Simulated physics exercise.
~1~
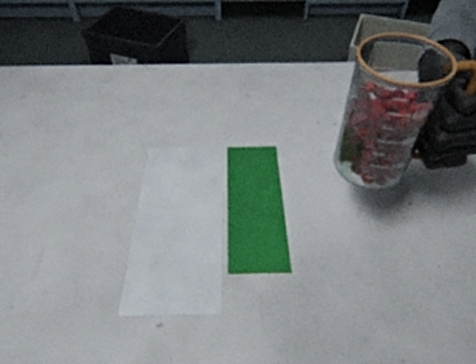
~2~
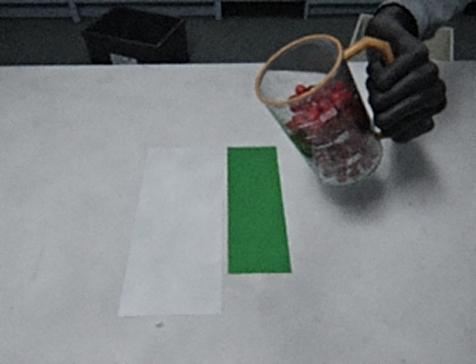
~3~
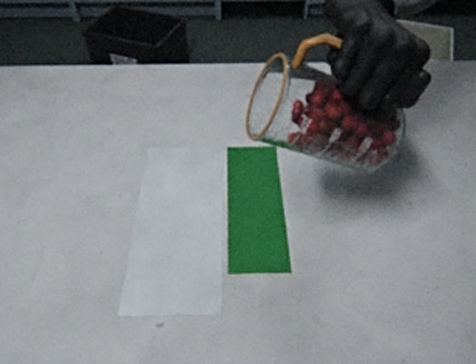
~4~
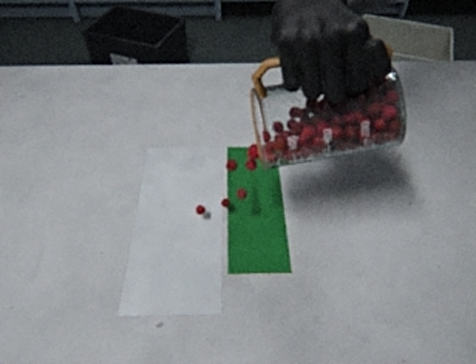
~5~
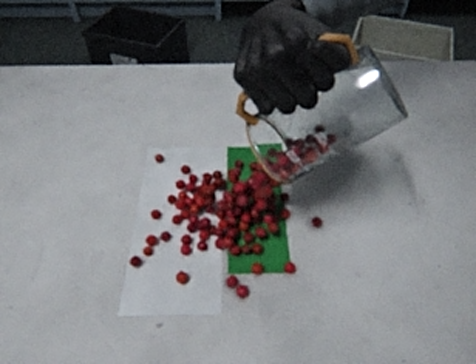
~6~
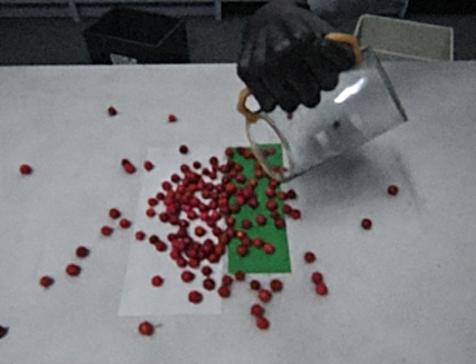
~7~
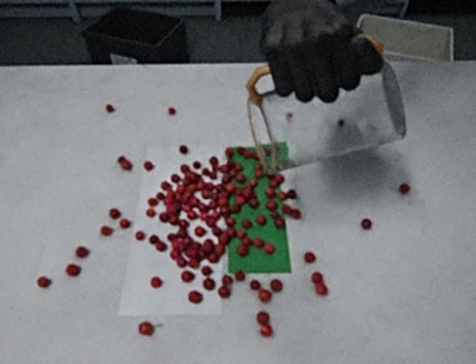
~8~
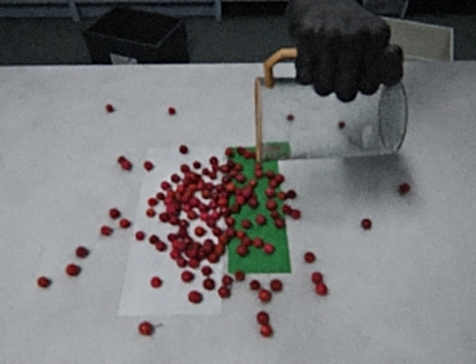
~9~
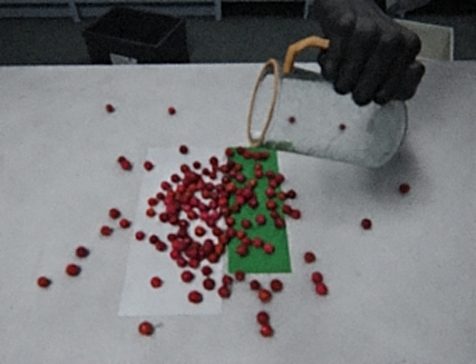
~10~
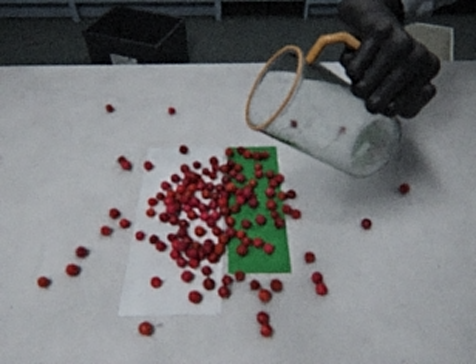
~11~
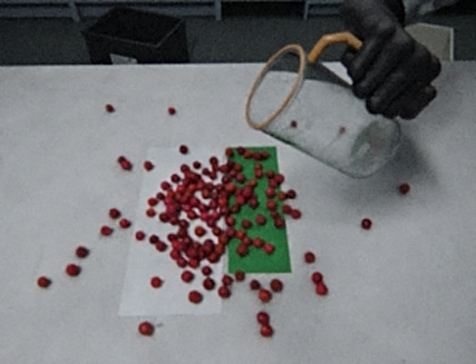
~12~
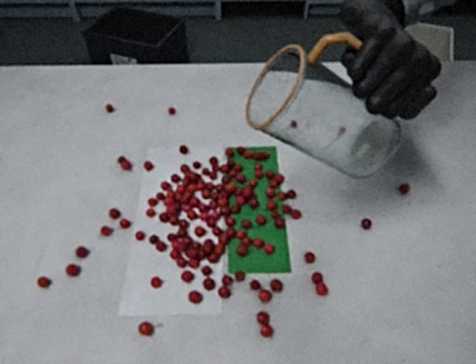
A clear jug with a tan rim and handle, filled with red cranberries, is held by a black-gloved hand above the right side of a pale table, seen from above at an angle. A white mat lies beside a green one on its right, and a dark bin stands behind the table. The hand moves the jug left and tips it onto its side until a few berries drop out. It tilts further, and the rest rush out, piling across both mats and rolling onto the bare table. The hand then turns the emptied jug partly back up and holds it still, the berries lying scattered.
